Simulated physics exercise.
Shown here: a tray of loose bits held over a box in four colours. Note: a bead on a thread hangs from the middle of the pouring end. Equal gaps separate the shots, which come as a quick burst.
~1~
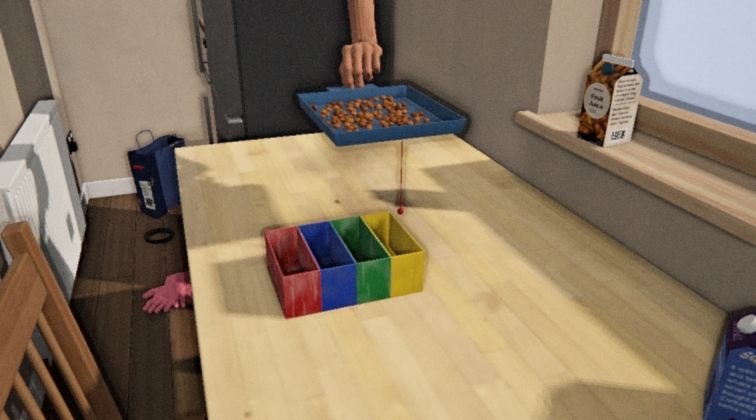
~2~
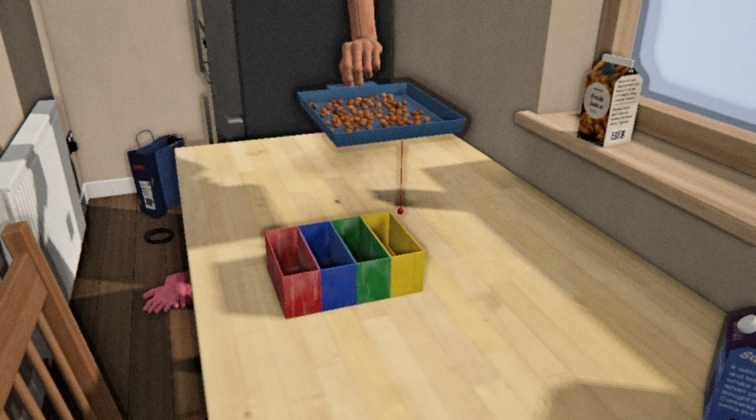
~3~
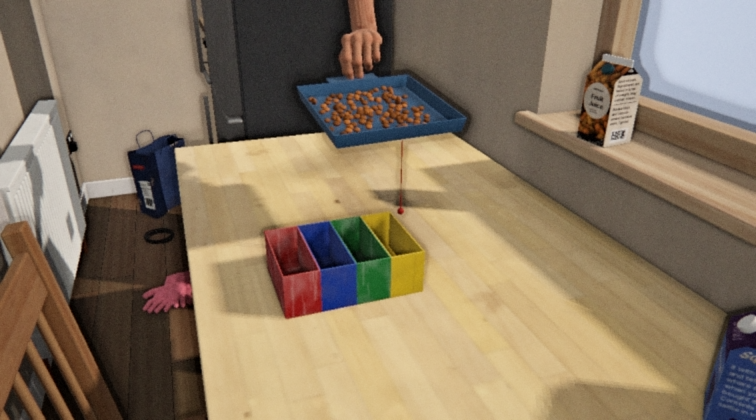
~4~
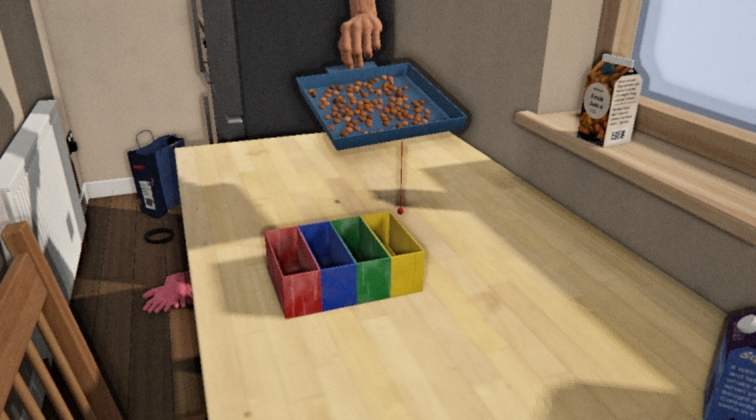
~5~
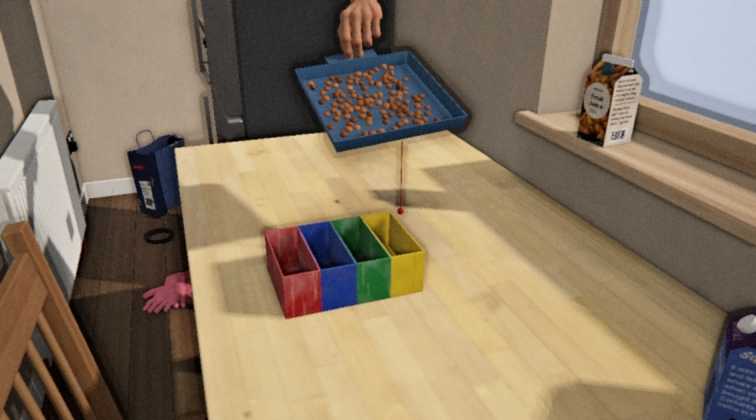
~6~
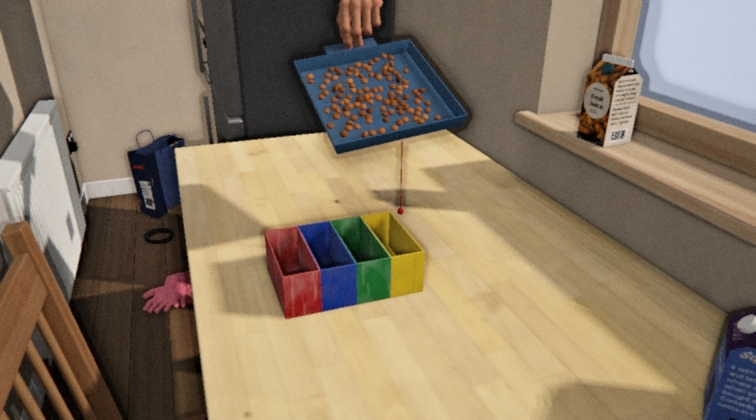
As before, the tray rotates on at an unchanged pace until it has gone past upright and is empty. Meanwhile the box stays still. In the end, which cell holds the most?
The green cell holds the most.
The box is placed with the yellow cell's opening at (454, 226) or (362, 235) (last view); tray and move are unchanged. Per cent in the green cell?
Roughly 0 per cent, then roughly 30 per cent.
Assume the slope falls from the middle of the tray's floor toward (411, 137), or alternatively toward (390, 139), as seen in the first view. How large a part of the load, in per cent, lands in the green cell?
Case one 10 %; case two 30 %.
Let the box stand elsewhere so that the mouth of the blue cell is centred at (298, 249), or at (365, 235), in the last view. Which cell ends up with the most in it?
In order: The yellow cell, that blue cell.
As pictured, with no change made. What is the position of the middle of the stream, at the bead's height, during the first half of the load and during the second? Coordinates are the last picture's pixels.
Starting near (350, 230), moving on to near (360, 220).
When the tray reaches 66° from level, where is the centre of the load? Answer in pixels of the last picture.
Load centre: Approx. (368, 133).
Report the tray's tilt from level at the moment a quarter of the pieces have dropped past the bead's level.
The angle is around 90°.
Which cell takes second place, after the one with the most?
The second spot goes to yellow.
Soon after the last picture, tray tipped steeply; nearly all on the tray; a stray few falling or outside the box.
A little later, tray tipped past a quarter turn; about a third on the tray; about a third in the green cell; a small part in the blue cell; a small part in the yellow cell; a small part falling or outside the box.
Later still, tray tipped past a quarter turn; about half in the green cell; about a quarter in the yellow cell; a small part in the blue cell; a stray few in the red cell; a small part falling or outside the box.
At rest, tray tipped past a quarter turn; about half in the green cell; about a quarter in the yellow cell; a small part in the blue cell; a stray few in the red cell; a small part outside the box.
